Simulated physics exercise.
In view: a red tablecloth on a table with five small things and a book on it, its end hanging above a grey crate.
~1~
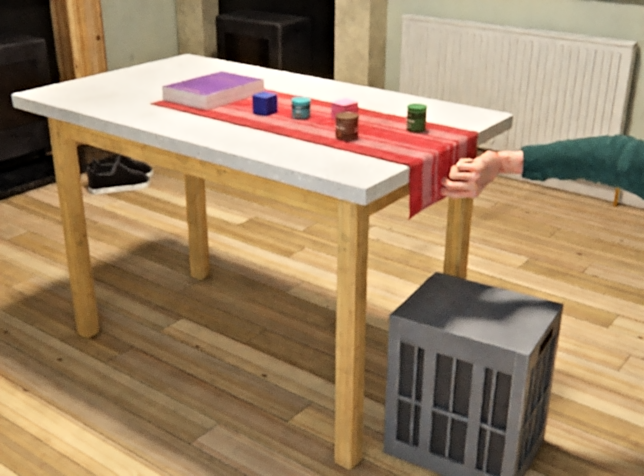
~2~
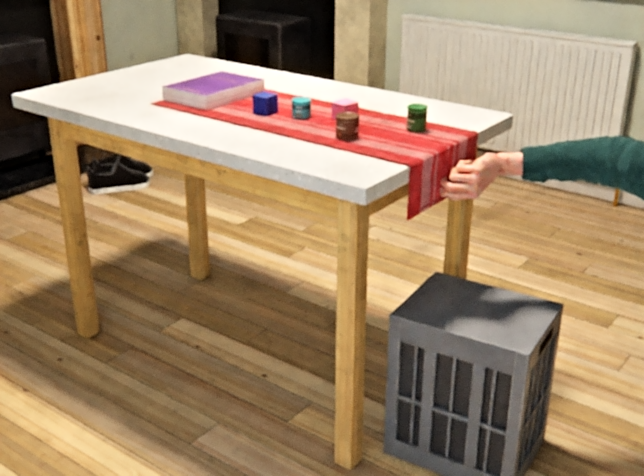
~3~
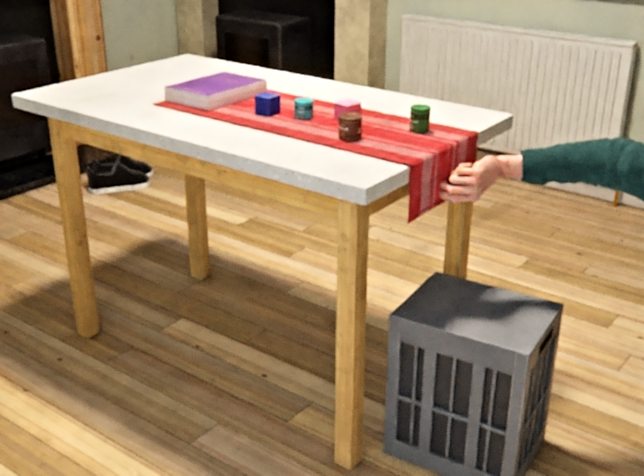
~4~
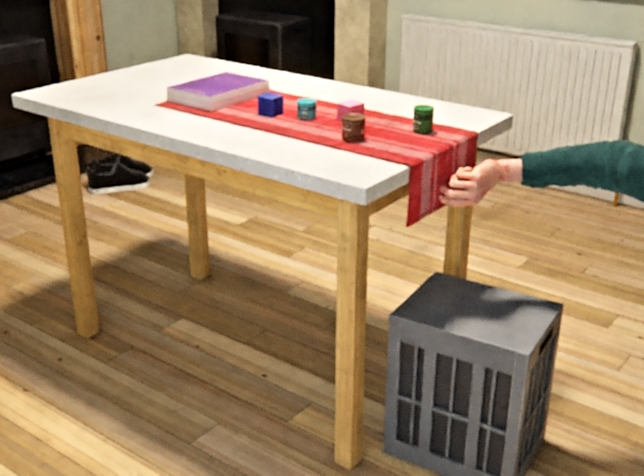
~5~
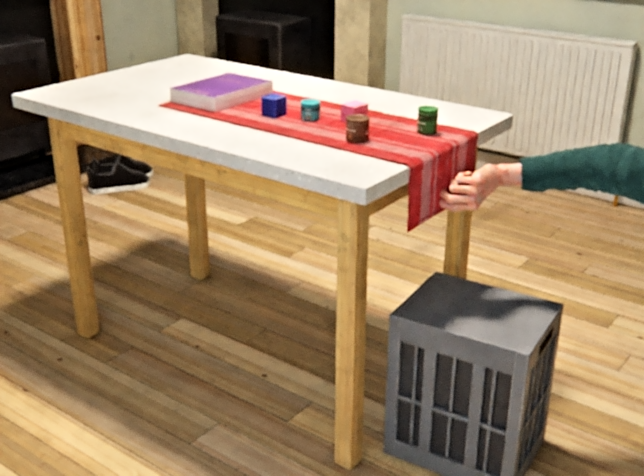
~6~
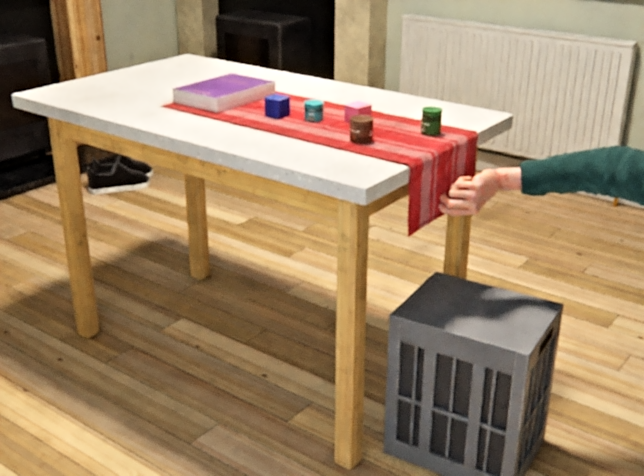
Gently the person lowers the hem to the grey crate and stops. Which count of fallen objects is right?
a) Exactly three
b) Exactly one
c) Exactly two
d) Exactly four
Answer: C.
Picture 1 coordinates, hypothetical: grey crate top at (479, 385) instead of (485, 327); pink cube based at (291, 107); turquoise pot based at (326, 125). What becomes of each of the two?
So the pink cube stays there, and the turquoise pot leaves.
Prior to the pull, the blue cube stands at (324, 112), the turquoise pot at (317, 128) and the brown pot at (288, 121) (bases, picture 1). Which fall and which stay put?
Here's what happens: The blue cube remains aboard, the turquoise pot remains aboard, the brown pot remains aboard.
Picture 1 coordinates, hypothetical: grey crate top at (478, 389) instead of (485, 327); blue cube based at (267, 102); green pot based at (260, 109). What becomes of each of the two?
In the end the blue cube is still on top and the green pot is still on top.
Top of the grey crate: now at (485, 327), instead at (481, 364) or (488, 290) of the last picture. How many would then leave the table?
In that case 3 and 1.
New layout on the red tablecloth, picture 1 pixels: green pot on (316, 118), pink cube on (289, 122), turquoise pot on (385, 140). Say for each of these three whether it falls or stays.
For the green pot it's staying, for the pink cube it's staying, for the turquoise pot it's falling.
Soon after, hem near (440, 267); green pot gone.
After that, hem on the crate; green pot and brown pot gone.
In the end, hem on the crate; green pot and brown pot gone. Over the edge go two.
